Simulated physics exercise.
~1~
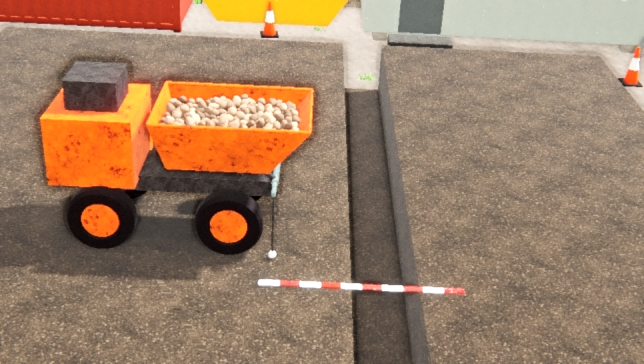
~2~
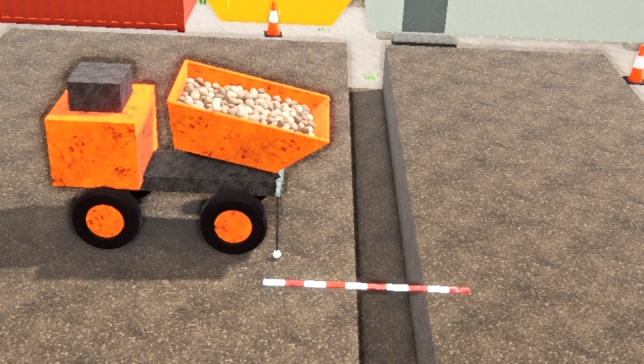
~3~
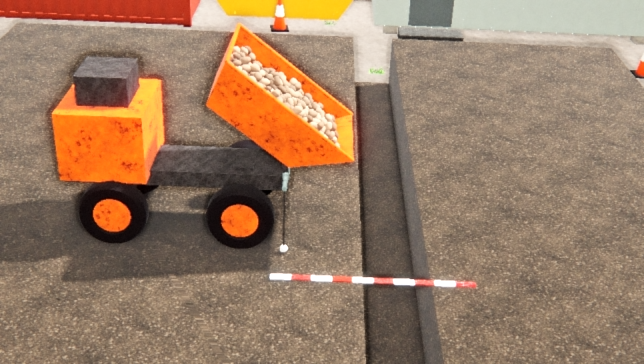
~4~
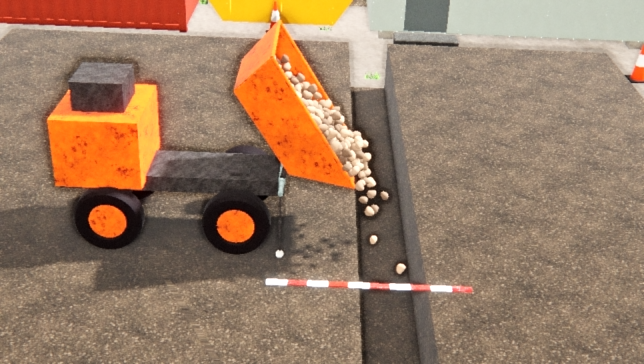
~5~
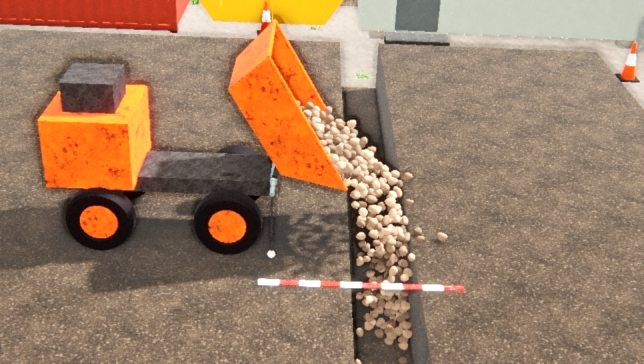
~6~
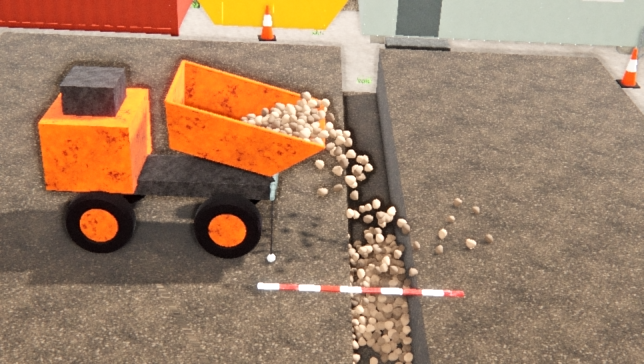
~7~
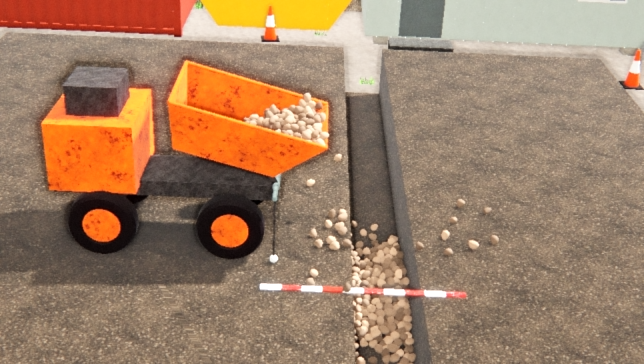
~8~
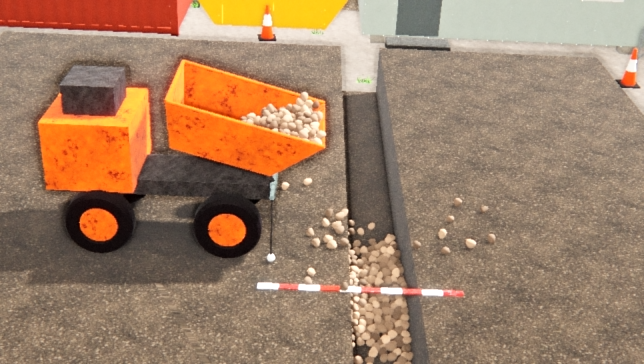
The footage shows an orange dumper tipping its skip steeply to the right, pouring rounded pale stones into a narrow trench beside a red-and-white staff. The skip then lowers partway and stays tilted, some stones still inside, many in the trench and a few scattered on either side.
